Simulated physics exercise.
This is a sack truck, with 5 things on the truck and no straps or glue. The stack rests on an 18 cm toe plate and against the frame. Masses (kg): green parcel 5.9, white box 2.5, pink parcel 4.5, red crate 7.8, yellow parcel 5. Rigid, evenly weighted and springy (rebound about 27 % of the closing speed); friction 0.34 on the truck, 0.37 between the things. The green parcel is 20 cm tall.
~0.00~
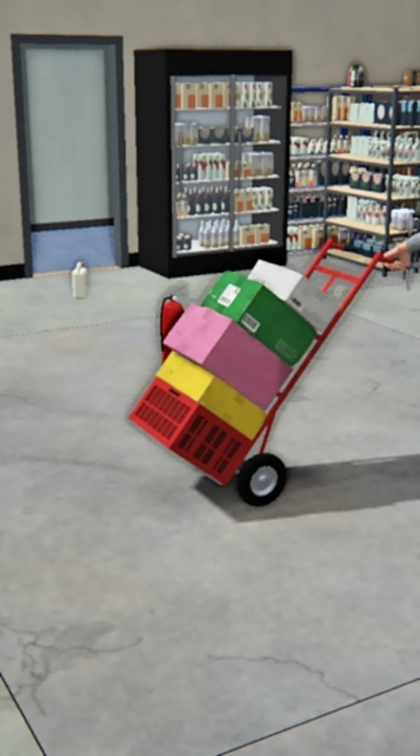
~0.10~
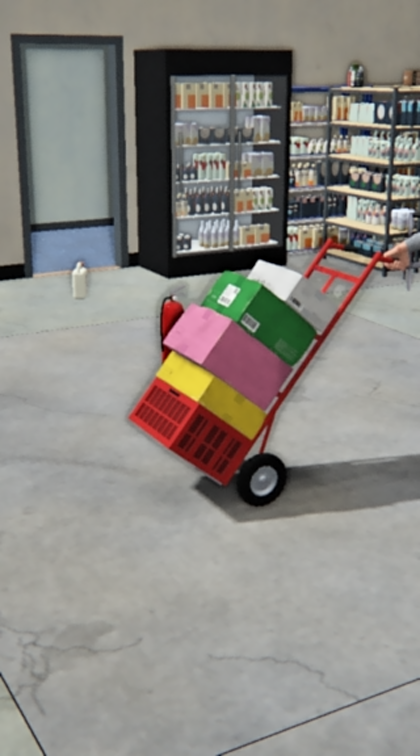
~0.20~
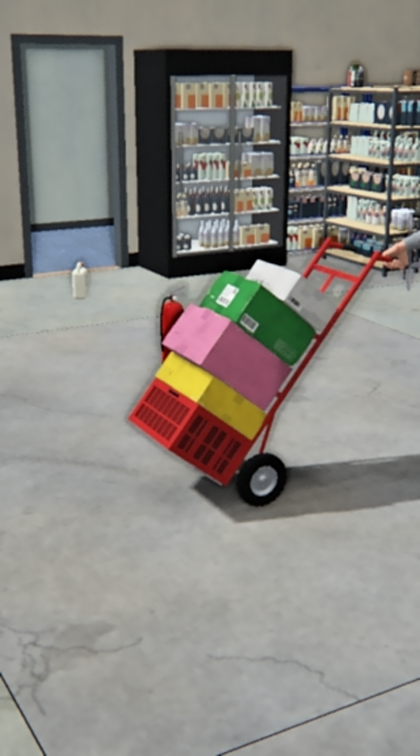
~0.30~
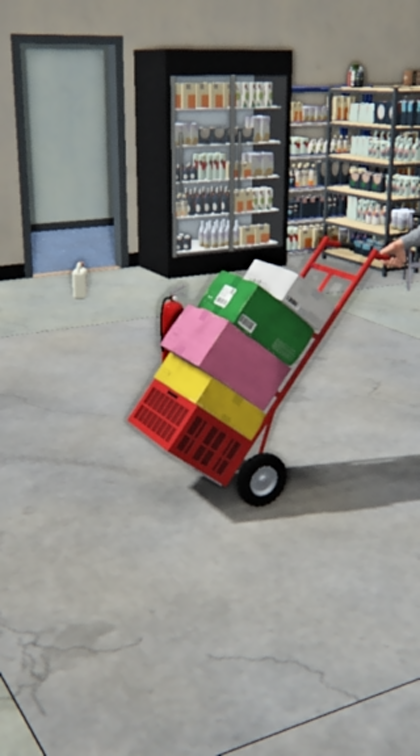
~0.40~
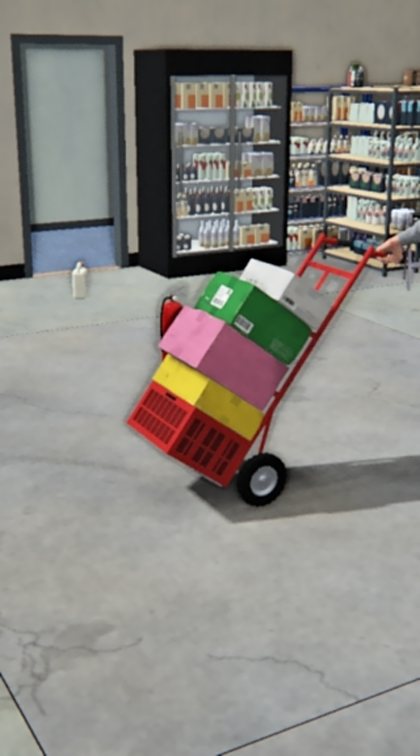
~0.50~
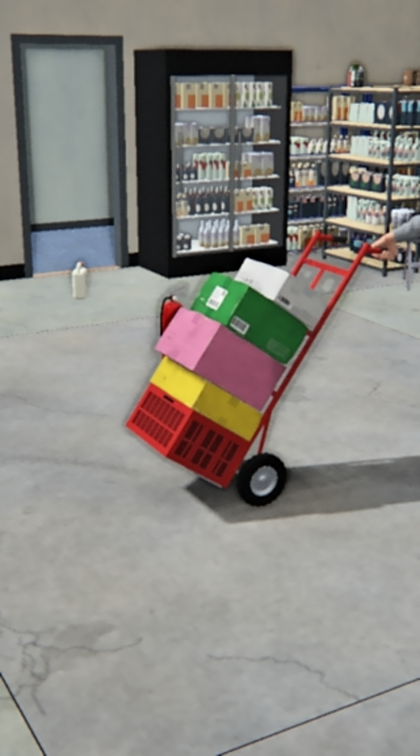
A red sack truck stacked with a crate, parcels and a white box leaned back on its wheels in a shop, then tilted slightly more upright as a hand held its handle at right.
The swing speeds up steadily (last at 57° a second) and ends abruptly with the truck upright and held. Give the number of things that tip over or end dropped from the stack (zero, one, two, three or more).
Lost: Zero.
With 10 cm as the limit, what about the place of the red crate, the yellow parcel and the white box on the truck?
The red crate holds its spot; the yellow parcel stays put; the white box ends elsewhere.
After 1.10 s, truck 17° back.
After 1.50 s, truck upright; white box 4° off its base near (171, 309); green parcel 4° off its base near (159, 350); pink parcel 4° off its base.
After 1.60 s, truck upright; white box 6° off its base near (157, 310); green parcel 6° off its base near (149, 352); pink parcel 6° off its base.
After 1.70 s, truck upright; white box 6° off its base near (147, 313); green parcel 6° off its base near (144, 353); pink parcel 6° off its base.
In the end (2.2 s), not toppled but over 10 cm from the start, green parcel and white box; the other 3 under 10 cm from the start. At the end, from the last picture's camera, green parcel near (143, 354), white box near (142, 314).
